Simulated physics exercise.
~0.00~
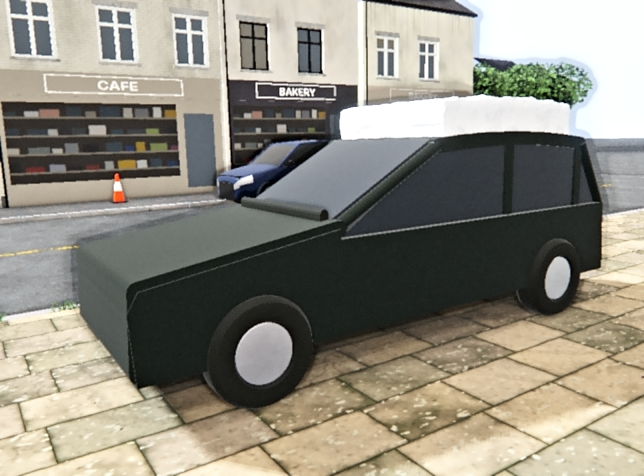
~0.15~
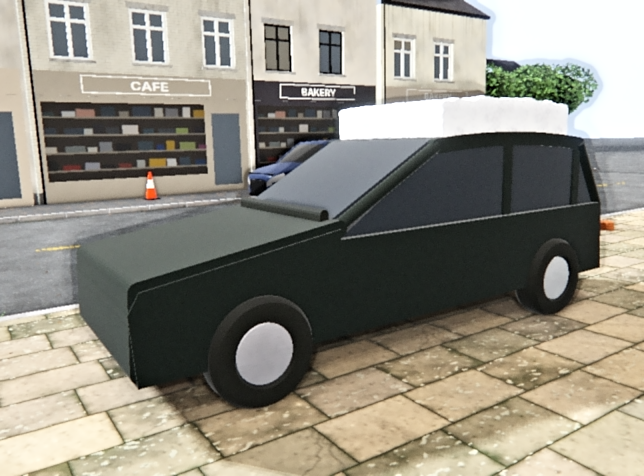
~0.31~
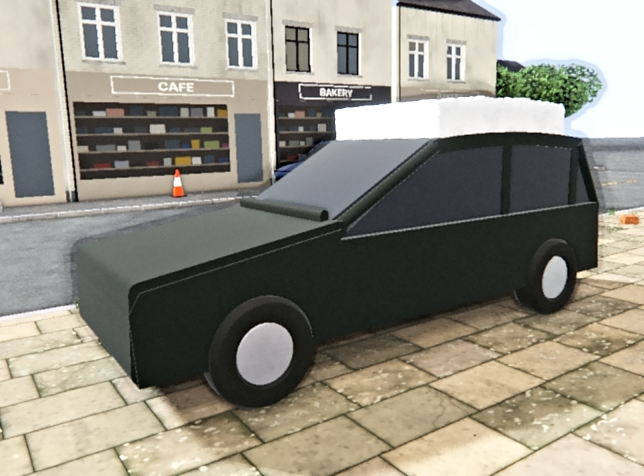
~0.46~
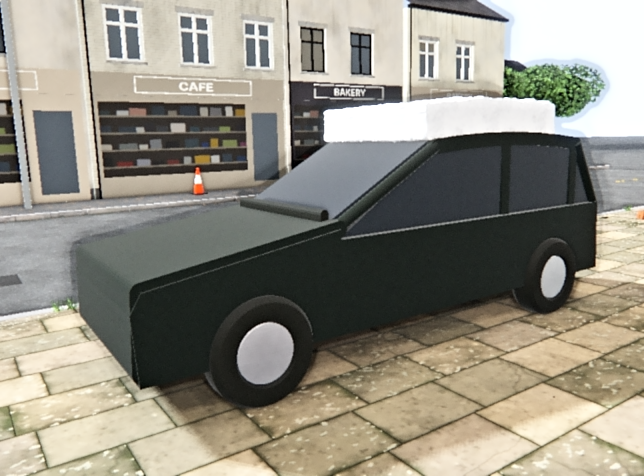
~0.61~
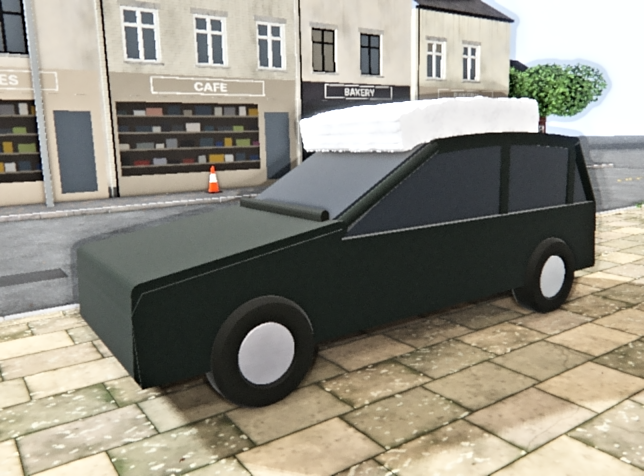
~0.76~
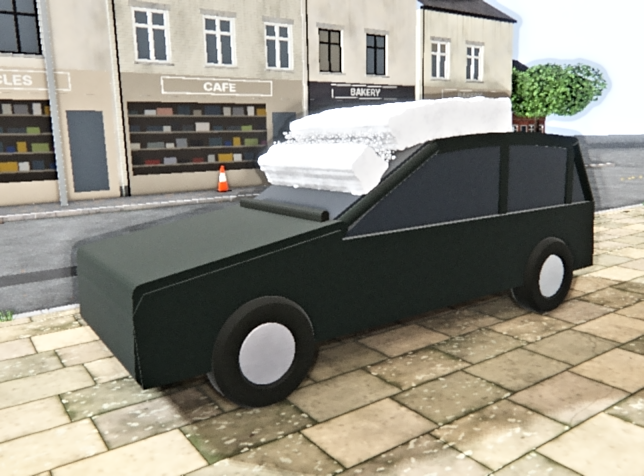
Sticky snow on the dark car's roof slides forward, cracking as it spreads down the windscreen.
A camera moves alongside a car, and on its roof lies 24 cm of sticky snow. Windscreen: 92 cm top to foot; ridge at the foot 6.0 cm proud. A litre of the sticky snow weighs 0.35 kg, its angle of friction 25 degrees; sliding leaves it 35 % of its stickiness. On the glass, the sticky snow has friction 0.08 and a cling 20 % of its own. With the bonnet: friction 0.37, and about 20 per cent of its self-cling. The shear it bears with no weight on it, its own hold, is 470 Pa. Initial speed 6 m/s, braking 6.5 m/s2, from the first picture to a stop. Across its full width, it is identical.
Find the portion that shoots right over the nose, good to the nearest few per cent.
Near 90 per cent.
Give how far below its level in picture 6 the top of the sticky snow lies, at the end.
About 65 cm.
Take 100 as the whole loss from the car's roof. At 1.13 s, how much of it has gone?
Some 100 per cent.
After 1.13 s, none of the snow is on the roof, 32 % on the glass, 68 % on the bonnet and none has gone off the nose.
After 1.56 s, none of the snow is on the roof, 2 % on the glass, 53 % on the bonnet and 45 % has gone off the nose.
After 1.99 s, none of the snow is on the roof, 2 % on the glass, 12 % on the bonnet and 86 % has gone off the nose.
After 2.42 s, none of the snow is on the roof, 2 % on the glass, 8 % on the bonnet and 90 % has gone off the nose.
After 2.52 s, at the end, none of the snow is on the roof, 2 % on the glass, 8 % on the bonnet and 90 % has gone off the nose.
